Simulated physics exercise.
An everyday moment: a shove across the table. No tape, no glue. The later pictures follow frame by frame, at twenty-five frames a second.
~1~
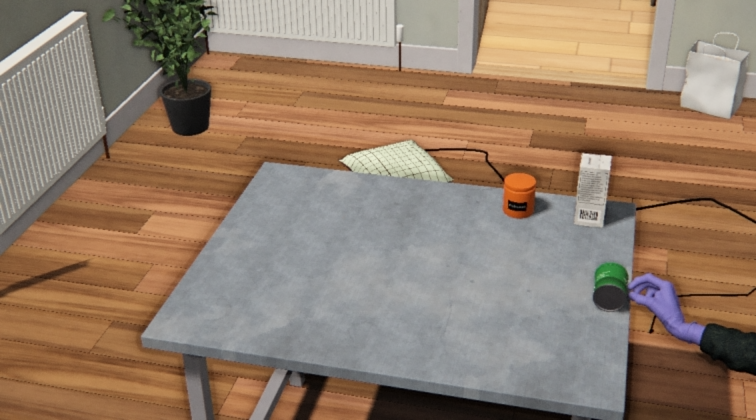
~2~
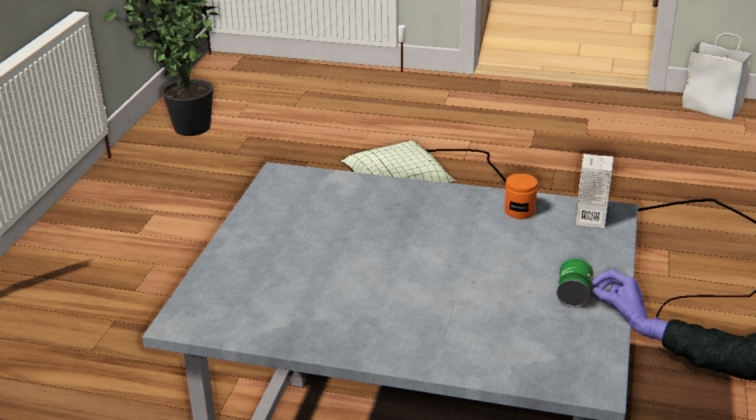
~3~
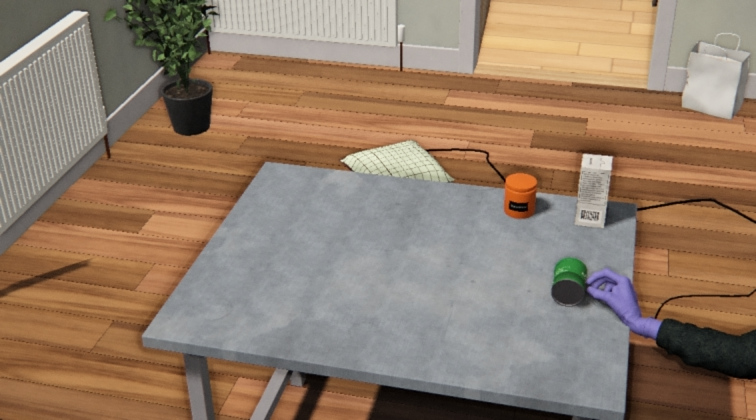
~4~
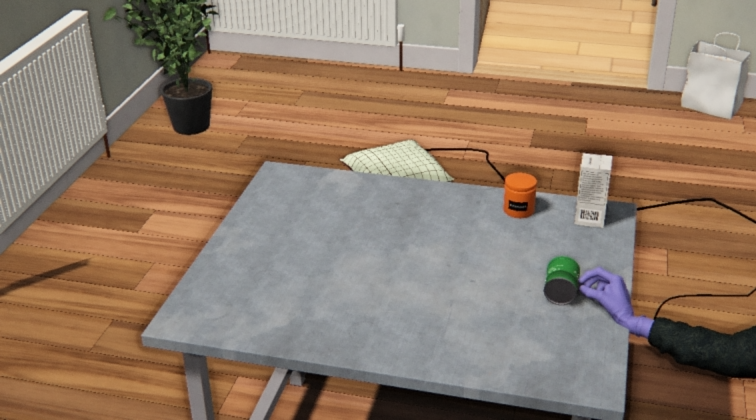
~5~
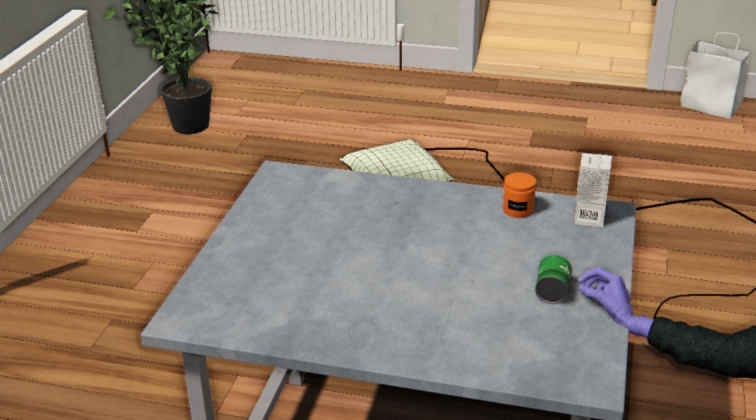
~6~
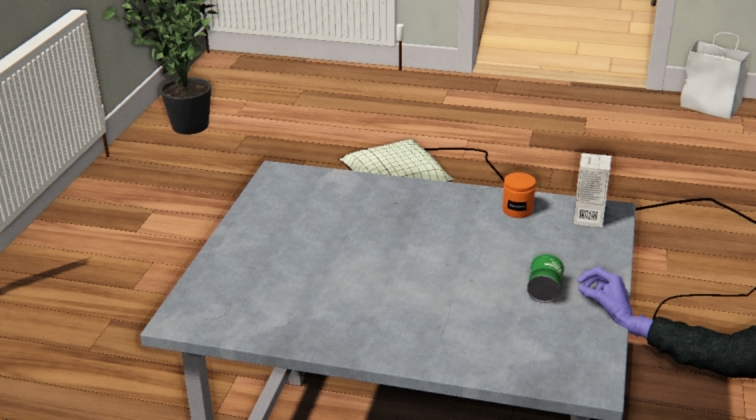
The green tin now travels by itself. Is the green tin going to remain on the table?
The green tin stays on the table.
Then, 0.30 s after the last picture, green tin rolled well along near (496, 272).
Then, 0.60 s after the last picture, green tin rolled well along near (460, 267).
At rest, moved from the start, green tin. Seen from the same camera at the end, green tin near (425, 262).
